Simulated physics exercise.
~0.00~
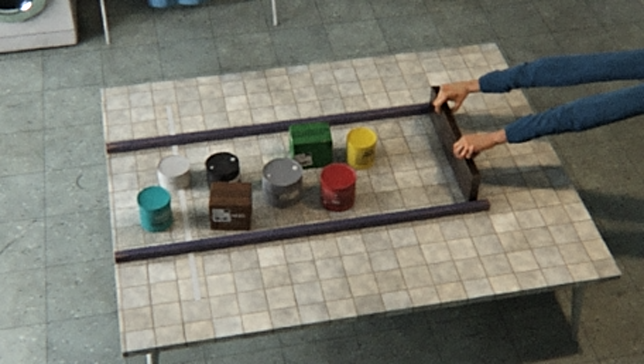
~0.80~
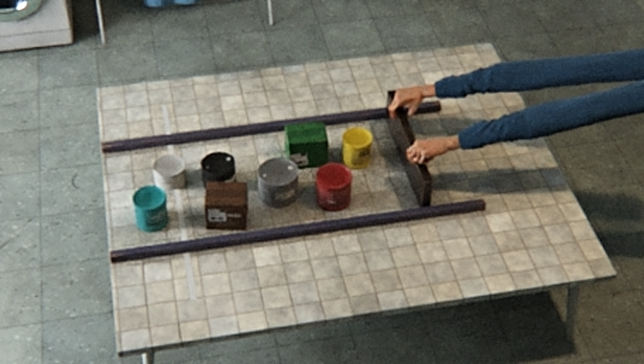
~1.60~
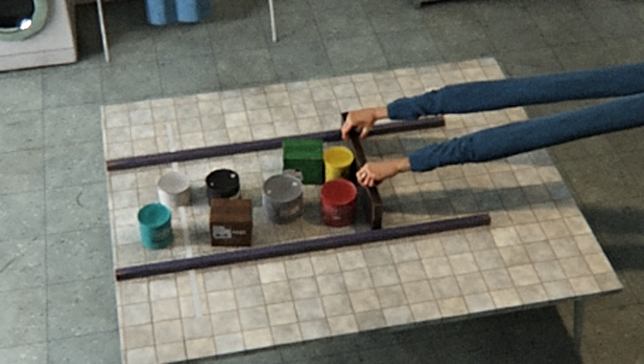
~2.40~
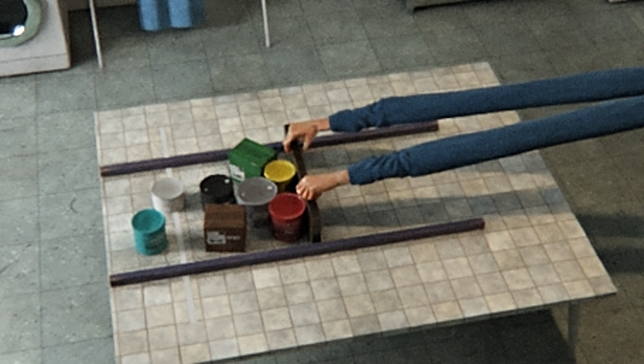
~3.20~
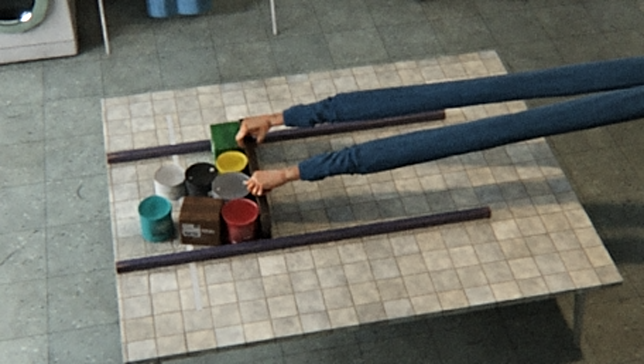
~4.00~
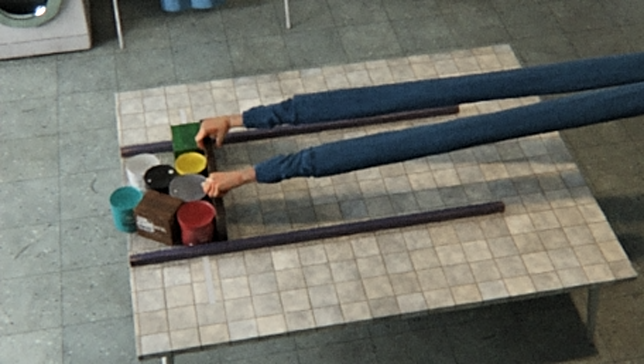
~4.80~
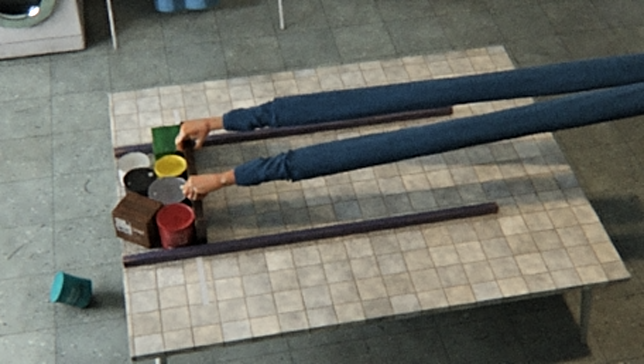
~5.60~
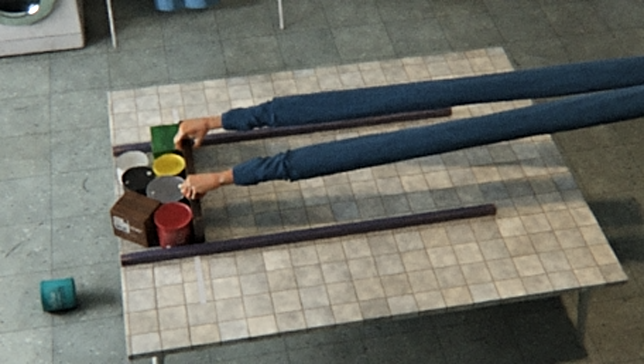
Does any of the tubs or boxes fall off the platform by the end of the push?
Yes, the turquoise pail goes over the left edge and ends up on the floor, while the rest stay up on the platform.
The clip shows two hands pushing a dark plank leftward between two battens on a tiled platform, gathering colourful tubs and boxes toward the left edge, until the turquoise pail drops to the floor and the others stay bunched against the plank, the brown box tilted.
